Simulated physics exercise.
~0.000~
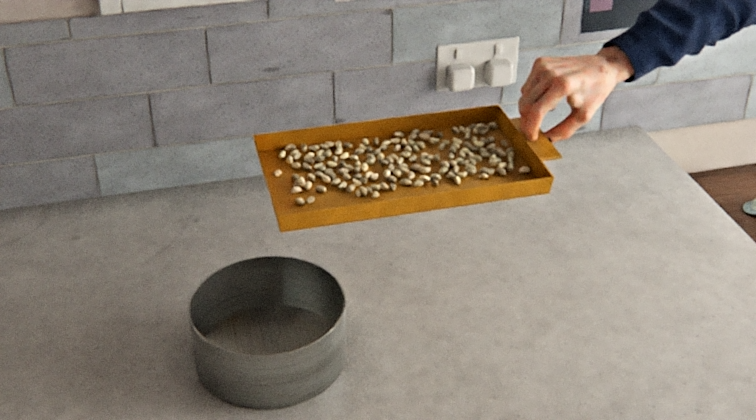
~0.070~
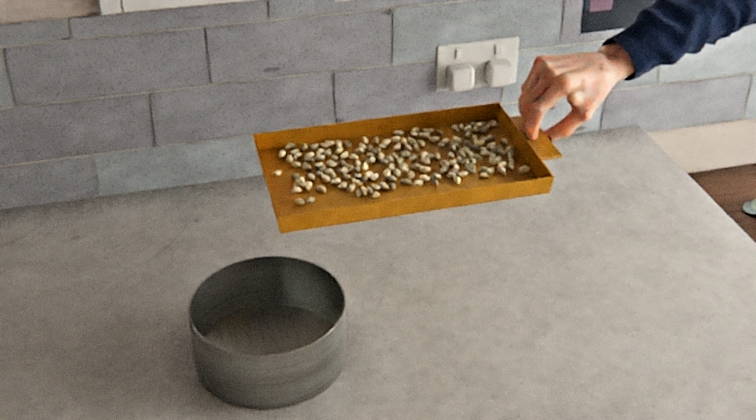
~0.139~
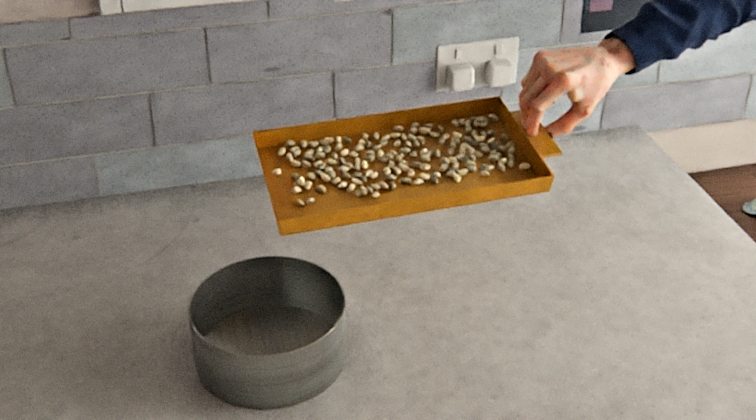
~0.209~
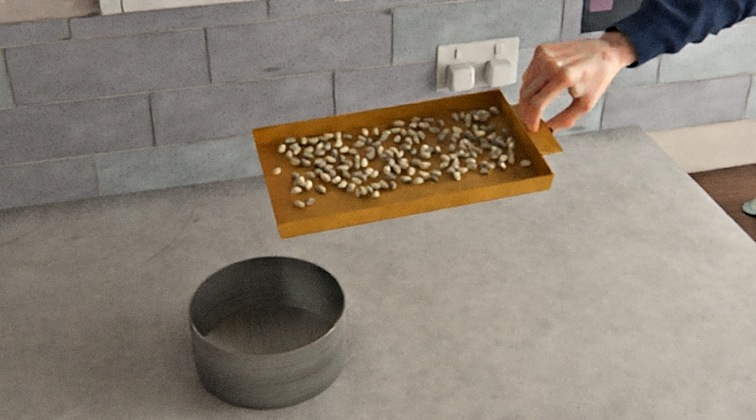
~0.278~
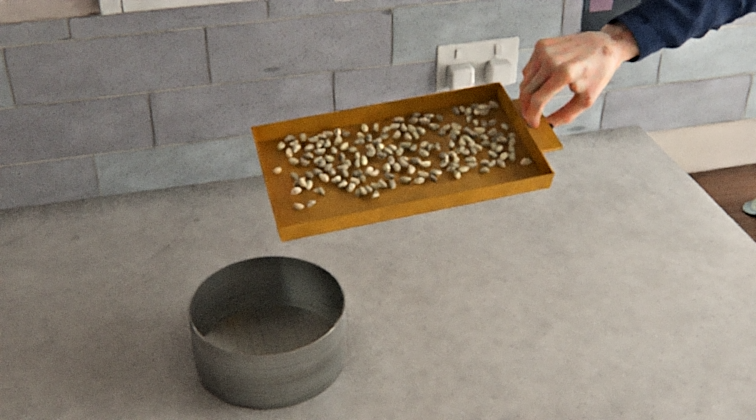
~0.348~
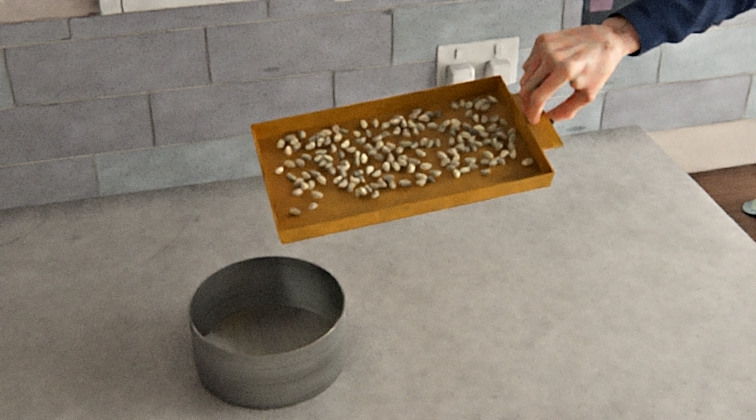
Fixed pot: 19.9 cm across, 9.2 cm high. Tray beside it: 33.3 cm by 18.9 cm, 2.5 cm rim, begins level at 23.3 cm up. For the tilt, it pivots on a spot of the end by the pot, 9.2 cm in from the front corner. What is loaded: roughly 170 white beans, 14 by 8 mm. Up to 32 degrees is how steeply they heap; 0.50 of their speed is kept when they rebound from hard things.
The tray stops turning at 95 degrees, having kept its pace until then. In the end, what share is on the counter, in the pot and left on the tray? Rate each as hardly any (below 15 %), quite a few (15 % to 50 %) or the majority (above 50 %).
I would put it this way: Counter: Quite a few, pot: The majority, tray: Hardly any.
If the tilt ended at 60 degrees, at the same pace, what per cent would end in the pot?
About 0 in a hundred would end up in the pot.
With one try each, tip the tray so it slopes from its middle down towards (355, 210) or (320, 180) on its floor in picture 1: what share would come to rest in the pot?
Roughly 95 % for the first direction, roughly 65 % for the second.
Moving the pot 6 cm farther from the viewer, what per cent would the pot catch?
With that change it comes to something like 35 in a hundred.
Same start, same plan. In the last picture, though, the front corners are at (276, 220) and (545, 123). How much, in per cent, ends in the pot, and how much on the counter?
The pot gets 85 and the counter 10.
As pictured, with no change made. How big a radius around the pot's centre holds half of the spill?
About 18 cm from the centre.
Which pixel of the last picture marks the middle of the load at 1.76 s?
I reckon close to (382, 208).
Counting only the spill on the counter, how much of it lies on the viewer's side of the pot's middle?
About 90 per cent.
After 1.20 s, tilt 51 degrees; the tray holds 100 %, the pot 0 %.
Then, at 1.76 s, tilt 76 degrees; the tray holds 100 %, the pot 0 %.
After 2.39 s, tilt 95 degrees; the tray holds 10 %, the pot 50 %.
At rest (3.5 s), counter 35 %, pot 60 %, tray 0 %.
